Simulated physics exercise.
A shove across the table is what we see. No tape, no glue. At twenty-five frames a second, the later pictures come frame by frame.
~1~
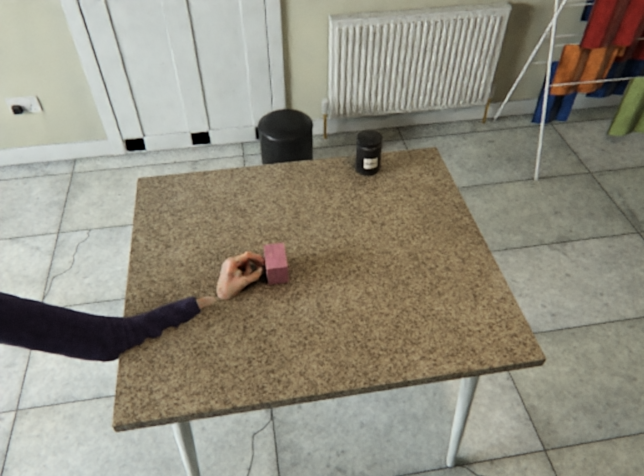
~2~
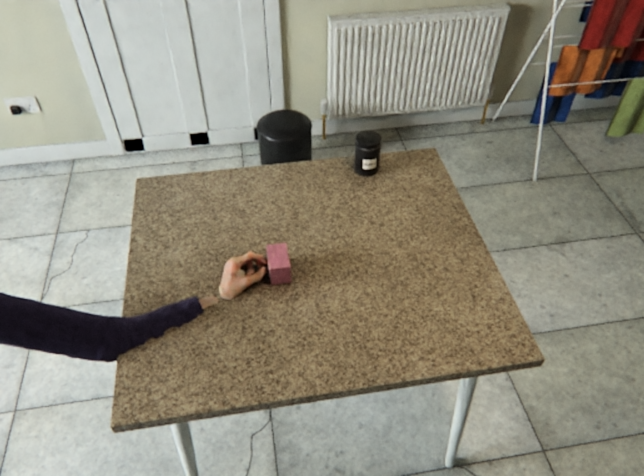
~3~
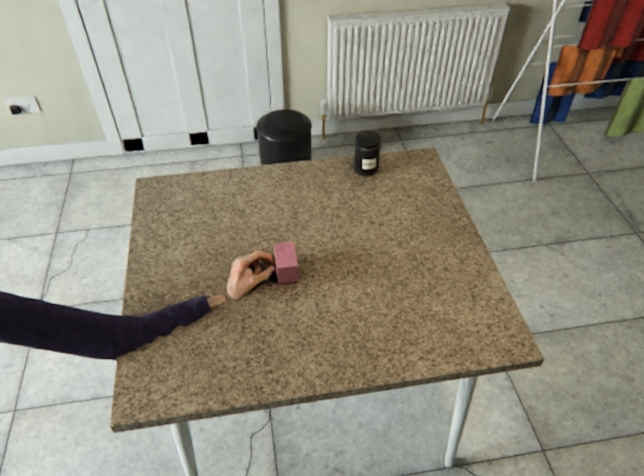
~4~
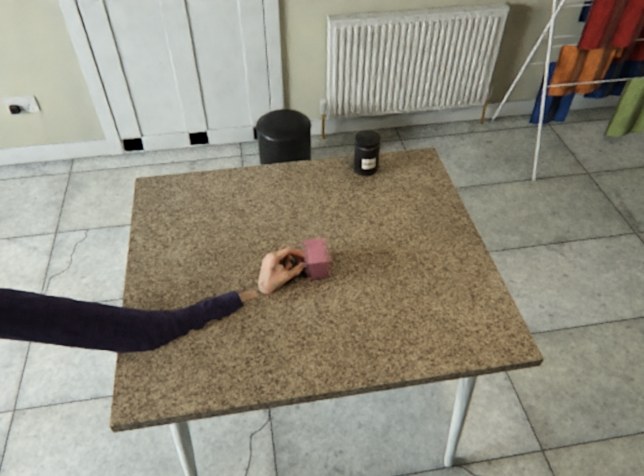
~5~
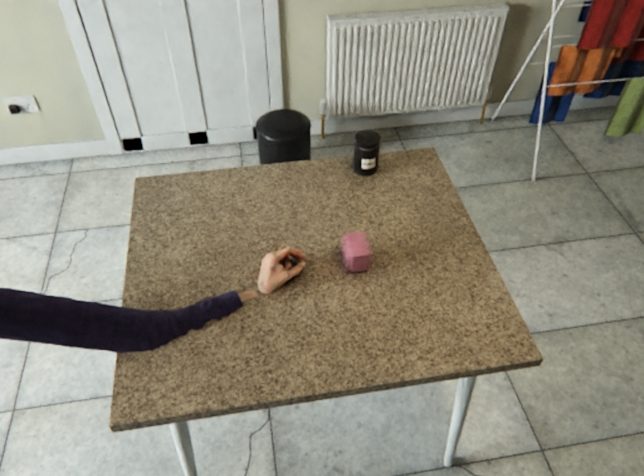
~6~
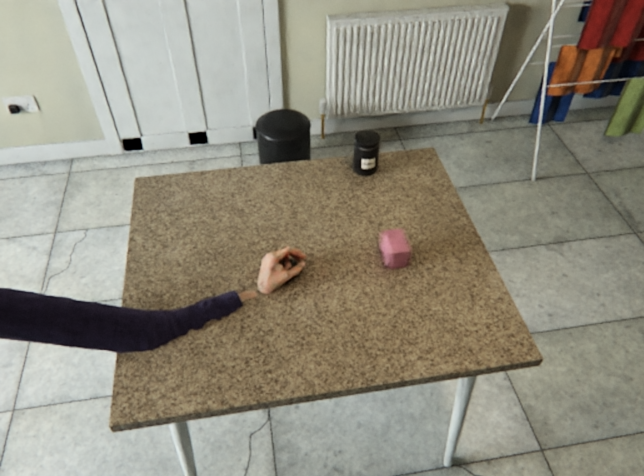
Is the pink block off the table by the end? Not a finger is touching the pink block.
It ends up off the table.
Then, 0.10 s past the last view, pink block rocked 13° from its first pose near (480, 237).
Then, 0.30 s past the last view, pink block now off the table.
Then, 0.50 s past the last view, things are still on the move.
Then, 0.60 s past the last view, as before.
Finally, off the table, pink block.
